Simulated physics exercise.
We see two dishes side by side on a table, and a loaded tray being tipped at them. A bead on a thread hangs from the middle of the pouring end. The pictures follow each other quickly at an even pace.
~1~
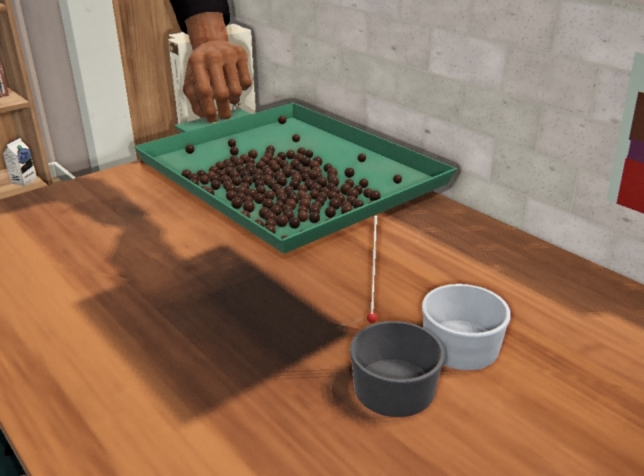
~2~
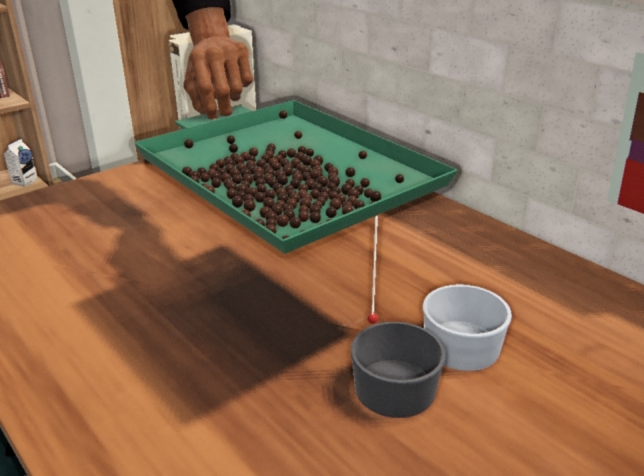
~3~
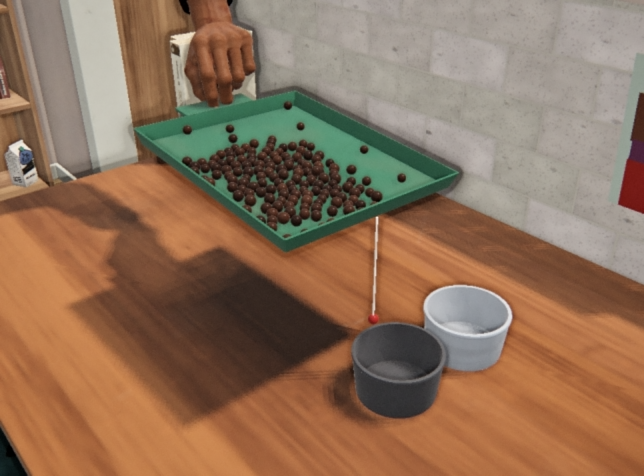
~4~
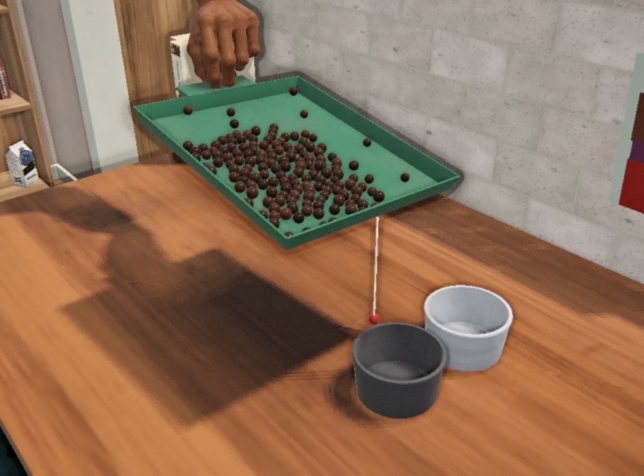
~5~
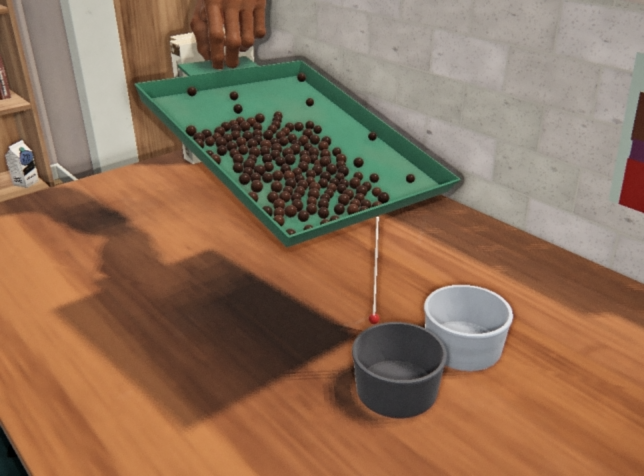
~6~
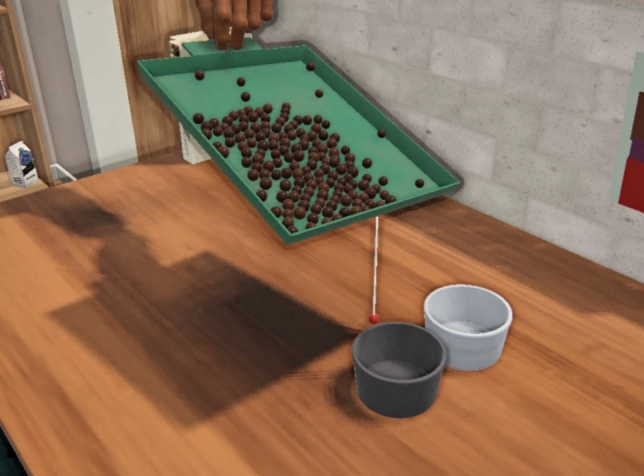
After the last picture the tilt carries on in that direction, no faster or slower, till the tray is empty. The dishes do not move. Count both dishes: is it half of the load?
They take more than half between them.
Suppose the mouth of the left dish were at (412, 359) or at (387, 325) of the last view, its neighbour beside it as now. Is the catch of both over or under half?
One: Above a half. Two: Below a half.
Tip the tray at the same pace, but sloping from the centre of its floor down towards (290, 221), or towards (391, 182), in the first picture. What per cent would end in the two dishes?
First some 0, then 60 per cent.
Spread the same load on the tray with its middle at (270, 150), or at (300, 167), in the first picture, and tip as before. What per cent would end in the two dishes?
First some 60, then 80 per cent.
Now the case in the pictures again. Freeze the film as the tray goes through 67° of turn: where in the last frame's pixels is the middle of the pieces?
Roughly at (417, 209).
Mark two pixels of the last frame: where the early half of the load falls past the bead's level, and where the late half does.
First near (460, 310), later near (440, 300).
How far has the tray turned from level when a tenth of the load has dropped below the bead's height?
Roughly 65°.
Shortly afterwards, tray tipped steeply; near two thirds on the tray; a little in the left dish; a little in the right dish; only a few outside both; near a quarter in the air.
Next, tray tipped past a quarter turn; near a quarter in the left dish; near half in the right dish; a little outside both; a little in the air.
Some moments later, tray tipped past a quarter turn; near a quarter in the left dish; near half in the right dish; near a quarter outside both.
In the end, tray tipped past a quarter turn; near a quarter in the left dish; near half in the right dish; near a quarter outside both.
